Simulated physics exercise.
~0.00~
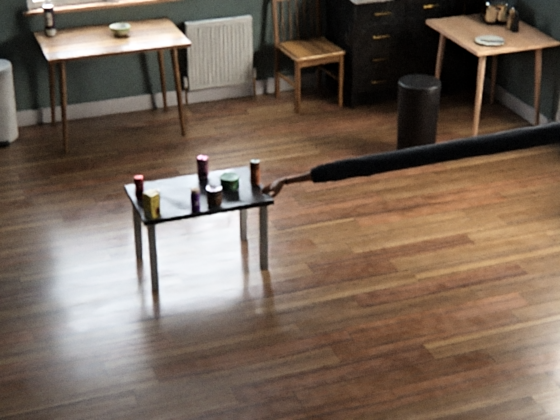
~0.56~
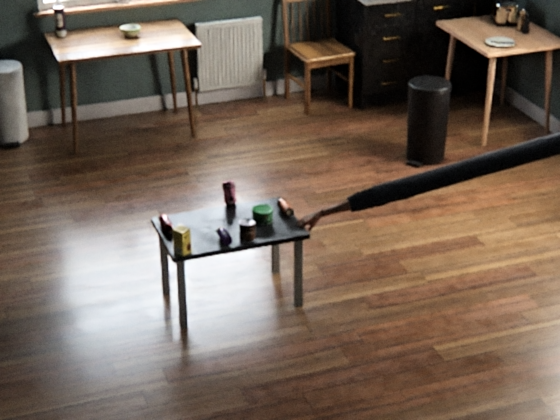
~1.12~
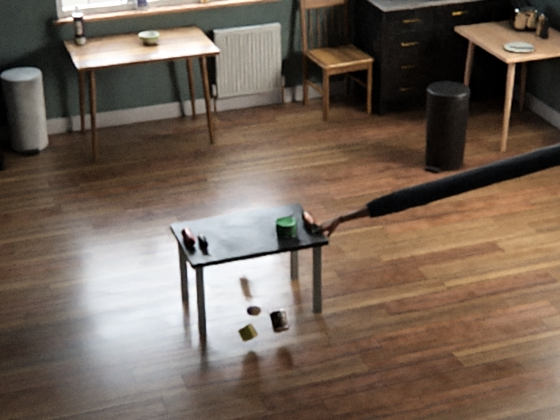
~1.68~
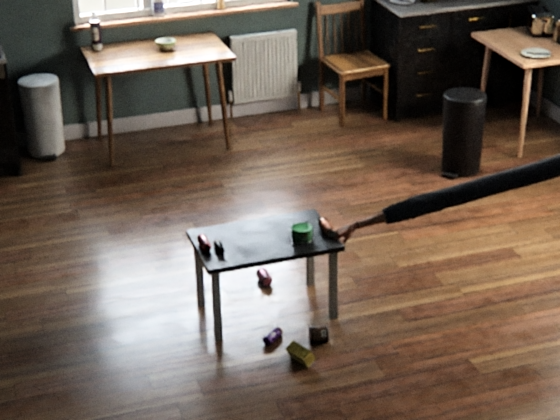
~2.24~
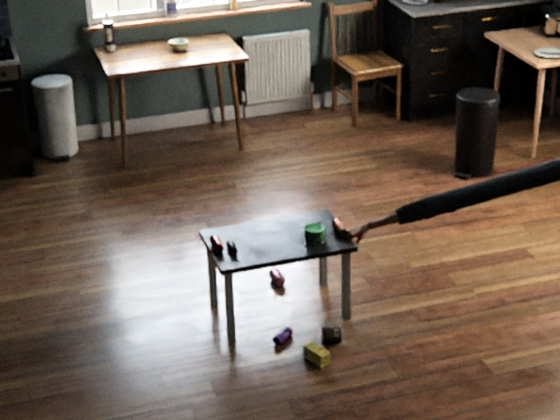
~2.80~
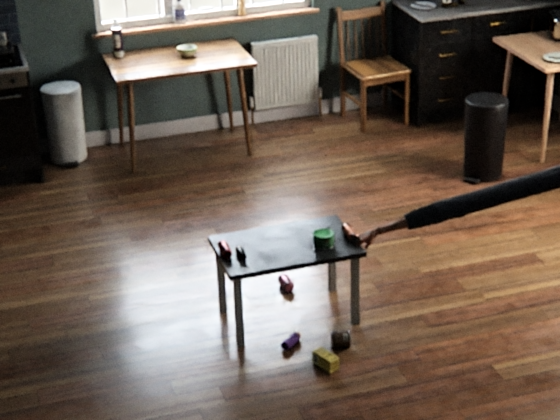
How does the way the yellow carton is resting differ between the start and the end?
At the start the yellow carton stands upright on the table. By the end it is lying on its side on the floor.
